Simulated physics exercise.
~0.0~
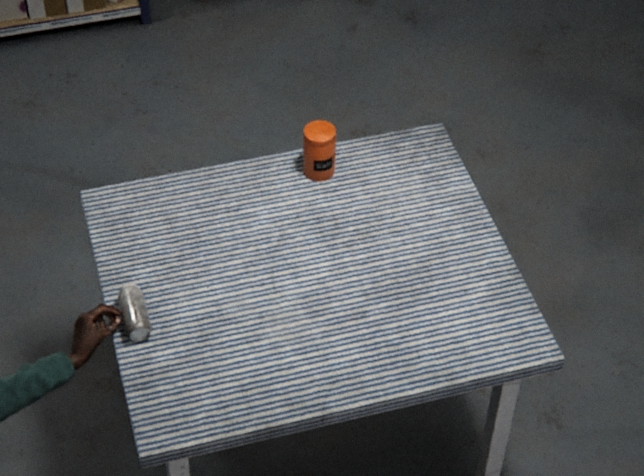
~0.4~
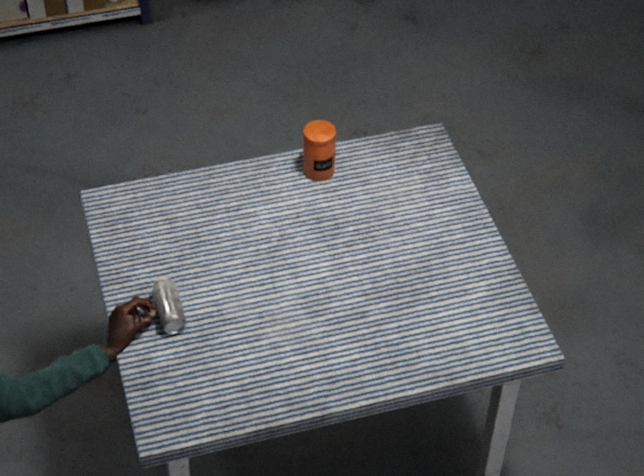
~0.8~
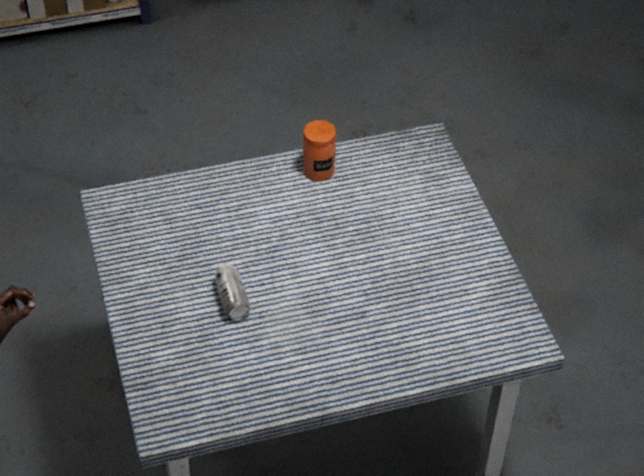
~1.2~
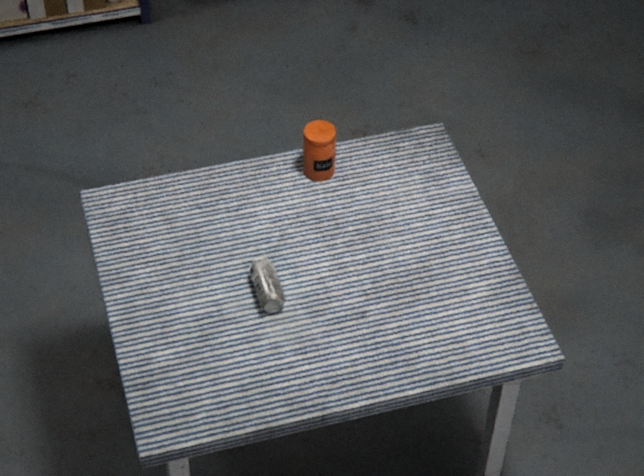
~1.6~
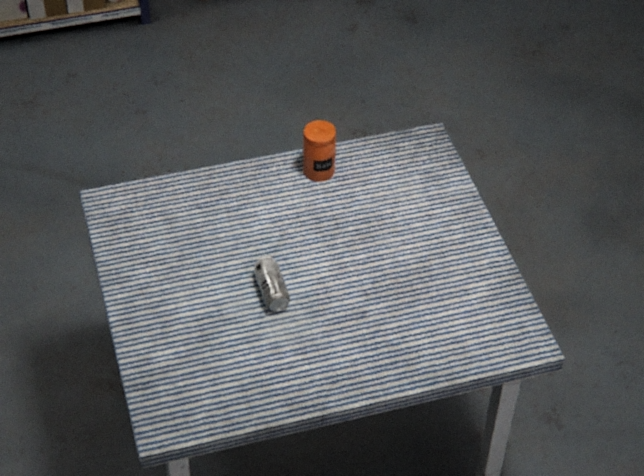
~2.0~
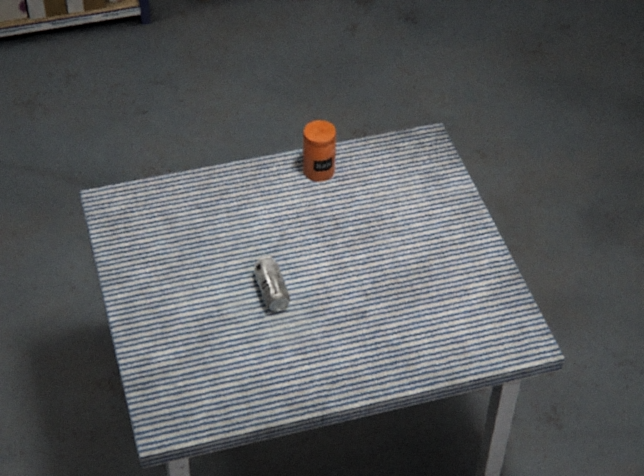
A silvery white can lying on its side was pushed rightward across a striped table by a hand, which let go and drew back as the can rolled on briefly, then stopped near the middle, while an orange jar stayed put.
